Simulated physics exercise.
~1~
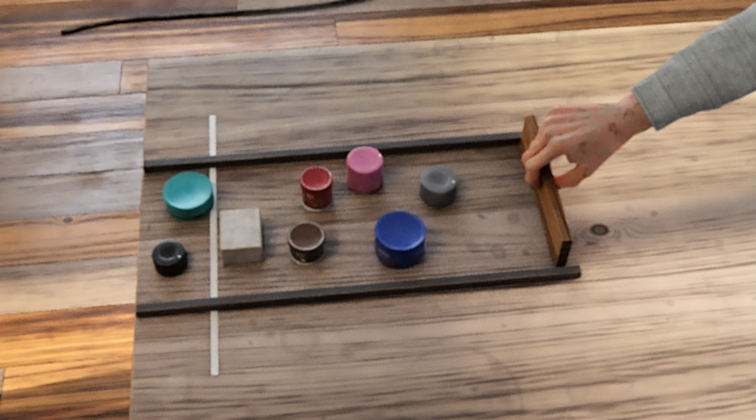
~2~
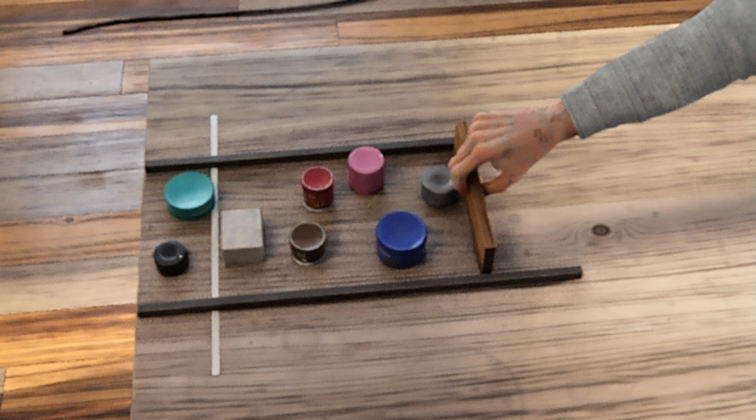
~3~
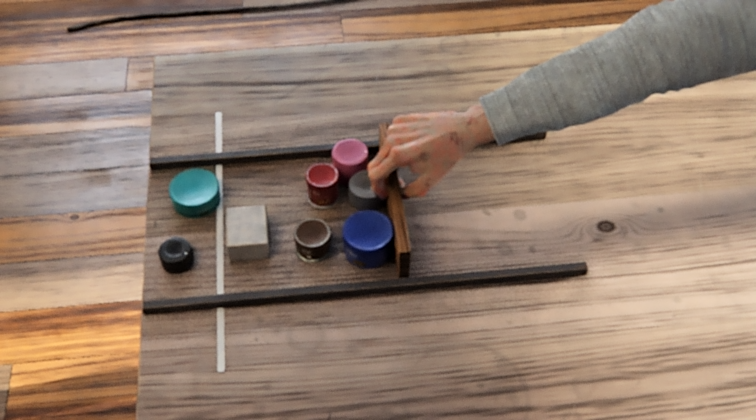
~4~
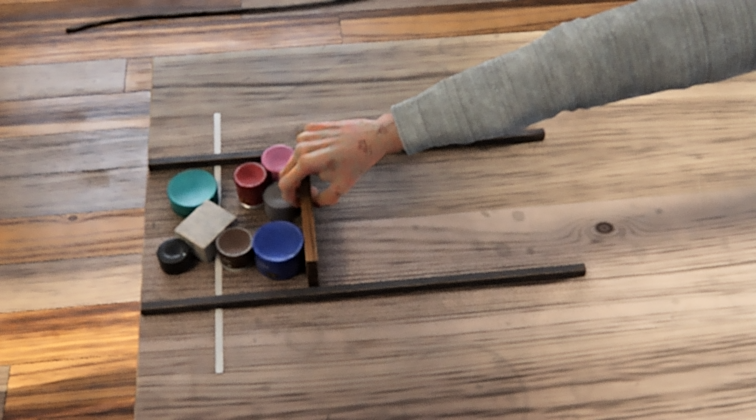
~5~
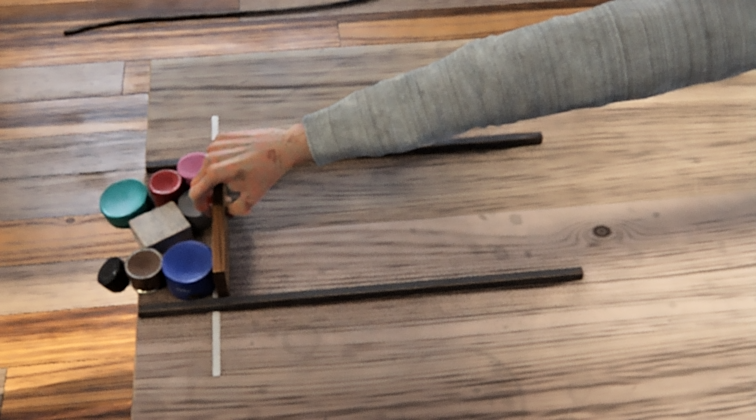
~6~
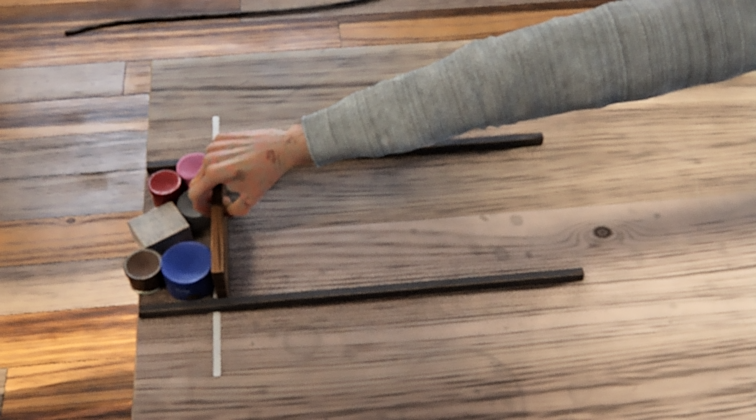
On a wooden tabletop, a hand slid an upright board left between two dark rails, gathering small tubs, lids and a pale block toward the table's end, until the turquoise tub and black lid went over the edge and the board stopped at the white strip.
